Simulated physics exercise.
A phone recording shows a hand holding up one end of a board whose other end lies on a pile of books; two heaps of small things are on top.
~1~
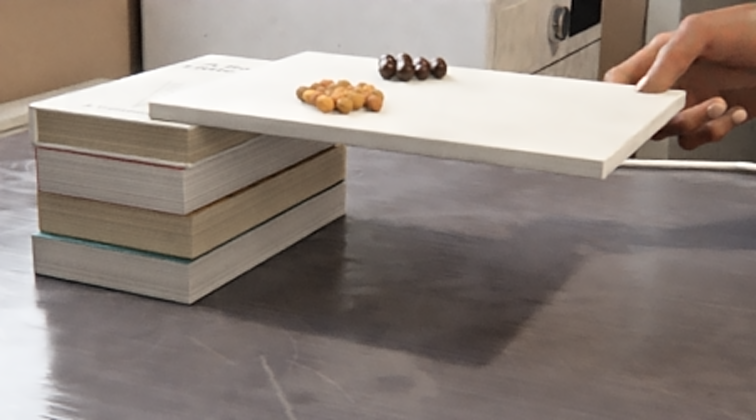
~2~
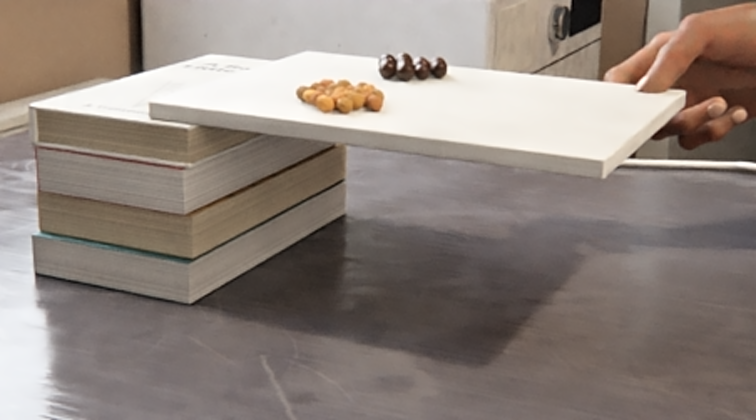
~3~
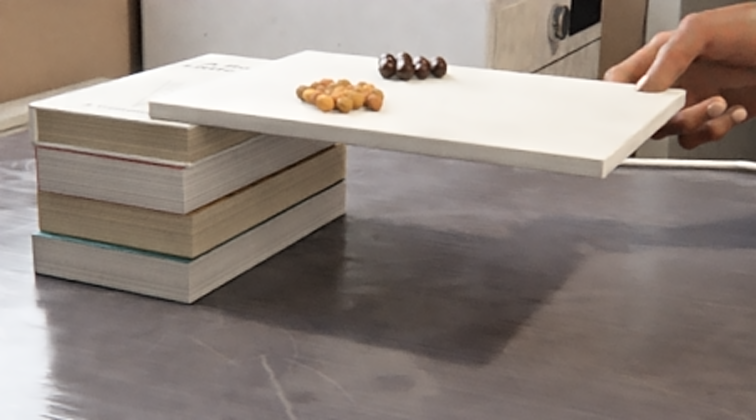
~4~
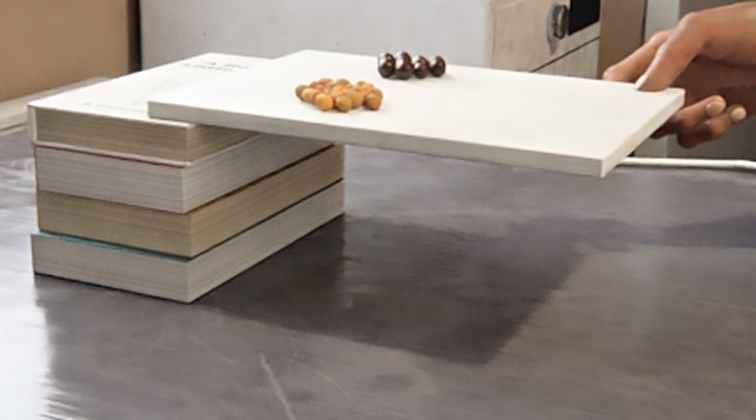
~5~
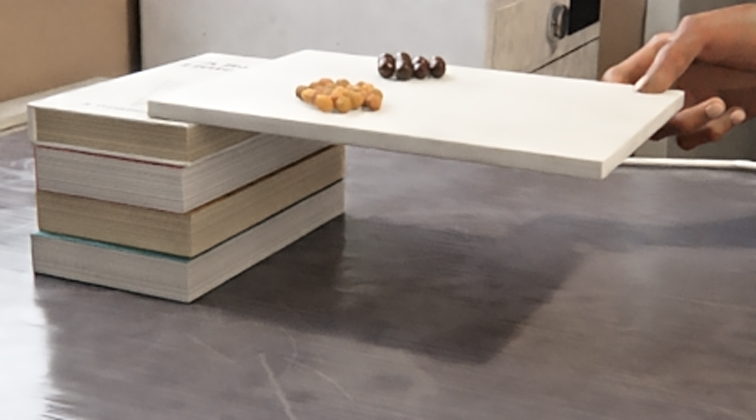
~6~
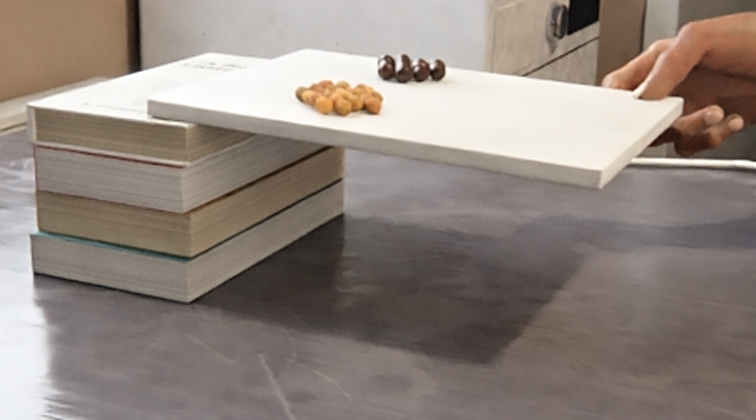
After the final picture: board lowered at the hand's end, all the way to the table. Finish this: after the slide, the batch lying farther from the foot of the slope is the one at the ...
Back.
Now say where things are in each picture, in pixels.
In the first frame, held end of the board at (592, 164), level; book pile at (202, 104), nearly half as high as the board is long; front batch at (341, 95), a few roasted chickpeas; back batch at (421, 67), a few chocolate balls.
In the second frame, held end of the board at (592, 164), level; back batch at (422, 67).
In the third frame, held end of the board at (592, 163), level; front batch at (341, 94).
In the fourth frame, held end of the board at (591, 162), level; back batch at (420, 66).
In the fifth frame, held end of the board at (590, 165), level; front batch at (340, 94).
In the sixth frame, held end of the board at (589, 173), down by 1°; book pile at (200, 103); front batch at (340, 96), not moving; back batch at (420, 69), not moving.
Then, 0.50 s past the last view, board sloping at 17°; front batch all still on the board; back batch all still on the board.
Then, 0.94 s past the last view, board resting at 27°; front batch mostly at the foot of the board; back batch mostly up to a board's length out.
Then, 1.32 s past the last view, board resting at 27°; front batch mostly less than half a board's length out; back batch mostly one to two board lengths out.
Finally, board resting at 27°; front batch mostly less than half a board's length out; back batch mostly more than two board lengths out, about two thirds gone off the table; the back batch has gone farther.
